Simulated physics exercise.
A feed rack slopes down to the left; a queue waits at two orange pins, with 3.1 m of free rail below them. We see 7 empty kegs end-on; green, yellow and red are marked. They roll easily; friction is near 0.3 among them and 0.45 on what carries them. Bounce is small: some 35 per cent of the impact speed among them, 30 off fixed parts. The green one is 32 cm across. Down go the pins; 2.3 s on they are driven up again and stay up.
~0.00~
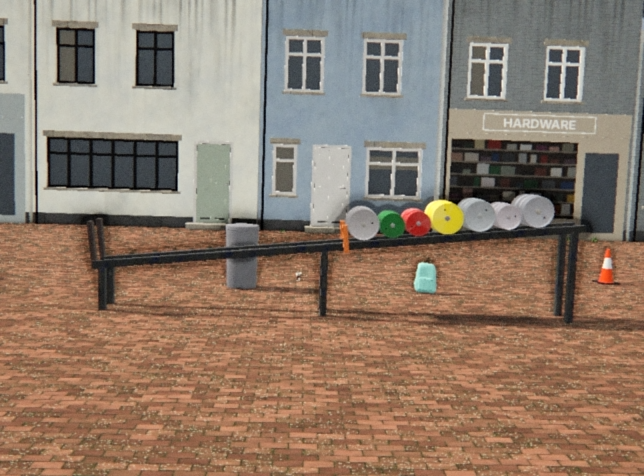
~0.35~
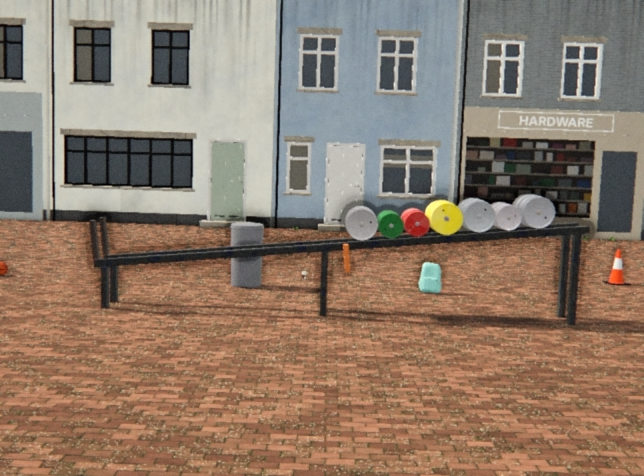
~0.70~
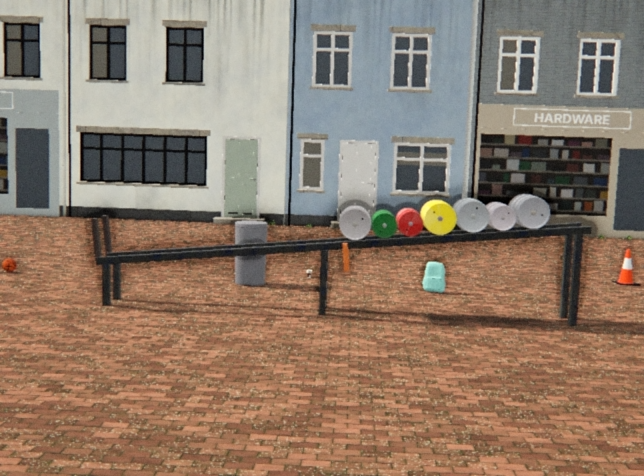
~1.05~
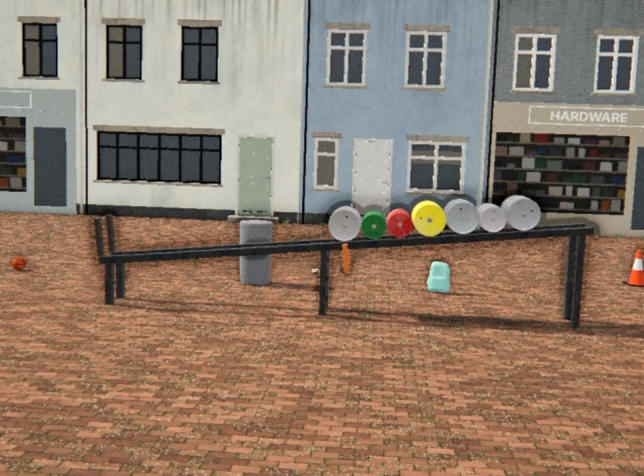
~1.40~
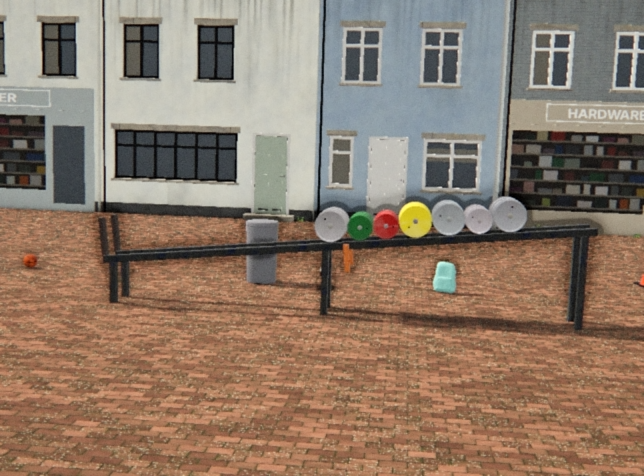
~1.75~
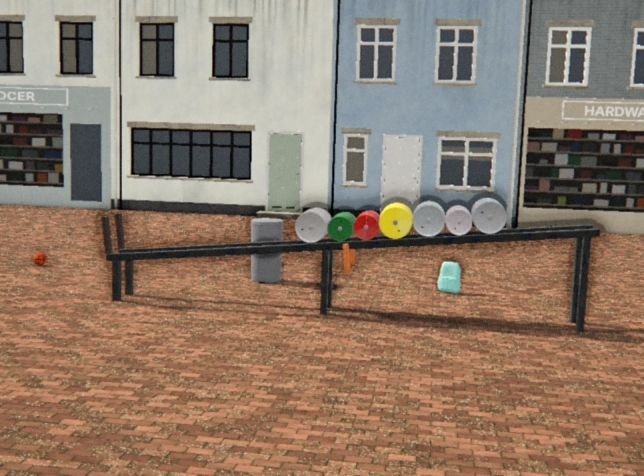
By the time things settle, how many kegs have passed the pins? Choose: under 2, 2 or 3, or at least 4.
Out of 7: At least 4.
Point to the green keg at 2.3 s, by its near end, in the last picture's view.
At about (300, 231).
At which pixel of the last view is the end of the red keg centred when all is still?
At about (174, 238).
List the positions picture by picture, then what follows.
The first picture shows green (393, 226), yellow (448, 219), red (419, 224); pins up; the rack falls 6°.
The second picture shows green (392, 226), yellow (447, 219), red (418, 224); pins down.
The third picture shows green (385, 226), yellow (441, 219), red (411, 224); pins down; the first has rolled 10 cm.
The fourth picture shows green (374, 227), yellow (430, 220), red (400, 226); pins down; the first has rolled 25 cm.
The fifth picture shows green (360, 228), yellow (416, 222), red (386, 227); pins down; the first has rolled 40 cm.
The sixth picture shows green (339, 229), yellow (395, 223), red (366, 228); pins down; the first has rolled 65 cm.
Then, 2.1 s in, green is on the rails, 35 cm below the pins, rolling left; yellow is on the rails, 30 cm above the pins, rolling left; red is on the rails, 5 cm below the pins, rolling left; 3 below the pins.
Then, 2.3 s in, green is on the rails, 55 cm below the pins, rolling left; yellow is on the rails, 10 cm above the pins, rolling left; red is on the rails, 25 cm below the pins, rolling left; 3 below the pins.
Then, 2.6 s in, green is on the rails, 90 cm below the pins, rolling left; yellow is in the air, 20 cm below the pins, rolling left; red is on the rails, 55 cm below the pins, rolling left; 4 below the pins.
In the end (4.1 s), green is on the rails, 250 cm below the pins; yellow is on the rails, 180 cm below the pins; red is on the rails, 220 cm below the pins; 4 below the pins.
